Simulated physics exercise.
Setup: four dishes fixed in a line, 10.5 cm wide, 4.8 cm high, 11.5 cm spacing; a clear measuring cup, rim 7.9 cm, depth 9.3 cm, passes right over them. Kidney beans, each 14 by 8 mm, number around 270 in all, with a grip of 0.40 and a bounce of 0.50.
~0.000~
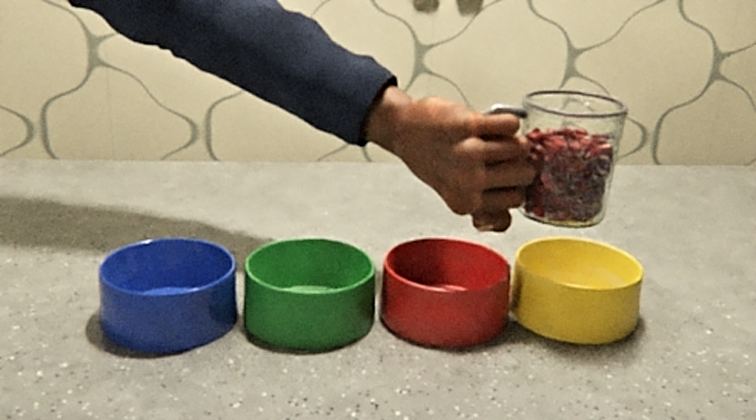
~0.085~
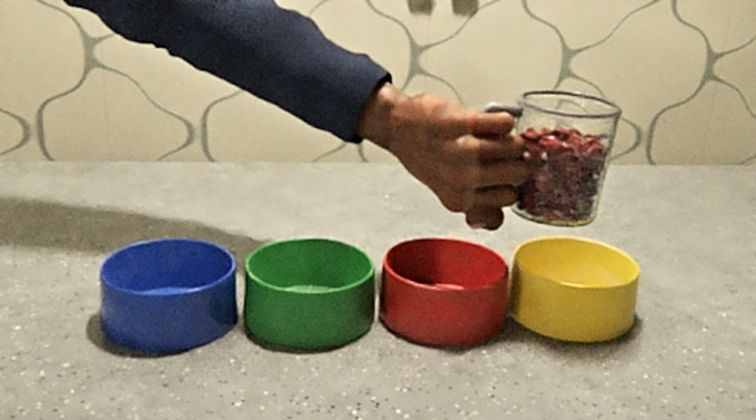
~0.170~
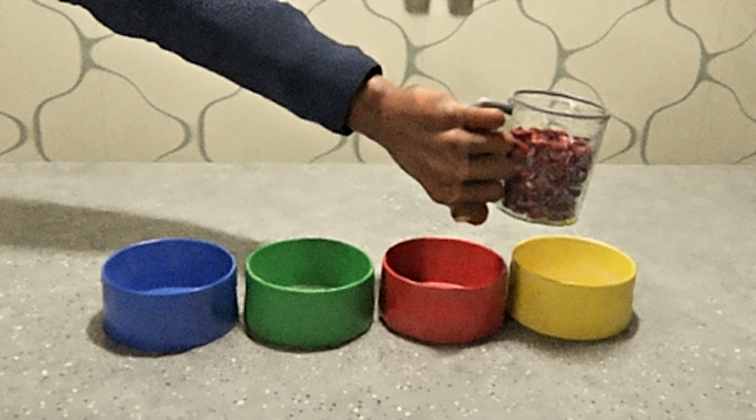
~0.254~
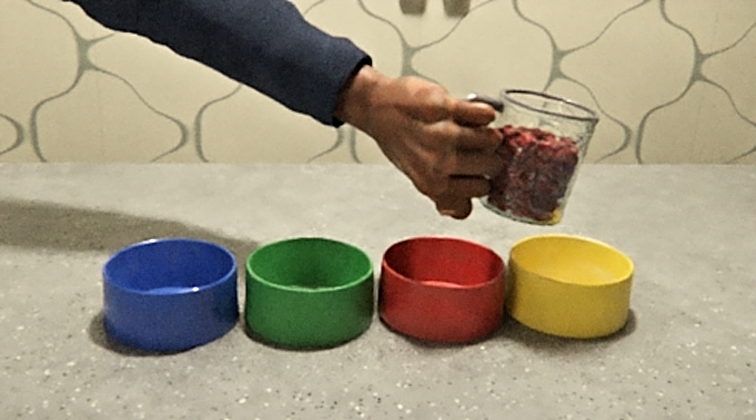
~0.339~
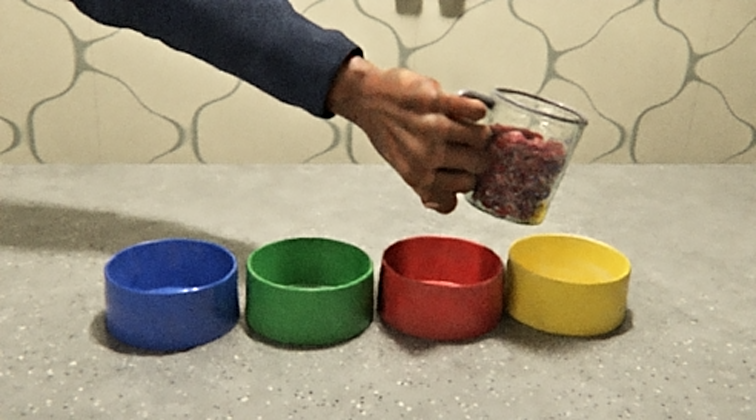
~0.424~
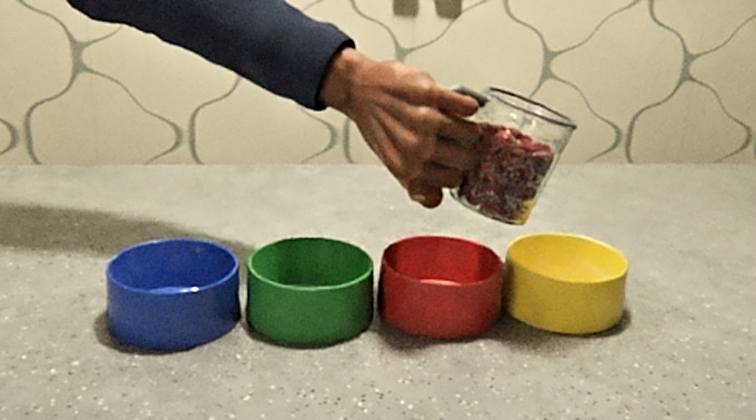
At first, a hand holds a clear measuring cup of dark red beans nearly upright above the yellow dish, at the right end of a row with red, green and blue dishes. The hand then moves the cup a short way left while gradually tilting it to the right, the beans still inside.
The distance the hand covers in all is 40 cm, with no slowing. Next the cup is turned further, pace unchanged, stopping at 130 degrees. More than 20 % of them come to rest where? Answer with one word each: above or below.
Red below, blue below, green above, yellow below, counter below.
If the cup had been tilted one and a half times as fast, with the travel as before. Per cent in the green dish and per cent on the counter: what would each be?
Then the green dish would get 30 and the counter 20.
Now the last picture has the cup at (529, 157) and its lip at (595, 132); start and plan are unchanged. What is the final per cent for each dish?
Dish by dish: Red 70 per cent, blue 0 per cent, green 0 per cent, yellow 10 per cent.
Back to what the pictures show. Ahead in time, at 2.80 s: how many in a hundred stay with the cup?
I'd put it at roughly 0 per cent.
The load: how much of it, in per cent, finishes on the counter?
Some 5 per cent.
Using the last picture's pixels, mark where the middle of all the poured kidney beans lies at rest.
(298, 290).
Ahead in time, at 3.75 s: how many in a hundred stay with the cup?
0 %.
After 1.85 s, tilt 88 degrees; cup holds 95 %.
Then, at 2.80 s, tilt 130 degrees; cup holds 0 %, red 5 %, green 90 %.
Then, at 3.75 s, tilt 130 degrees; cup holds 0 %, red 5 %, green 90 %.
At rest (4.1 s), red 5 %, blue 0 %, green 90 %, yellow 0 %, counter 5 %.
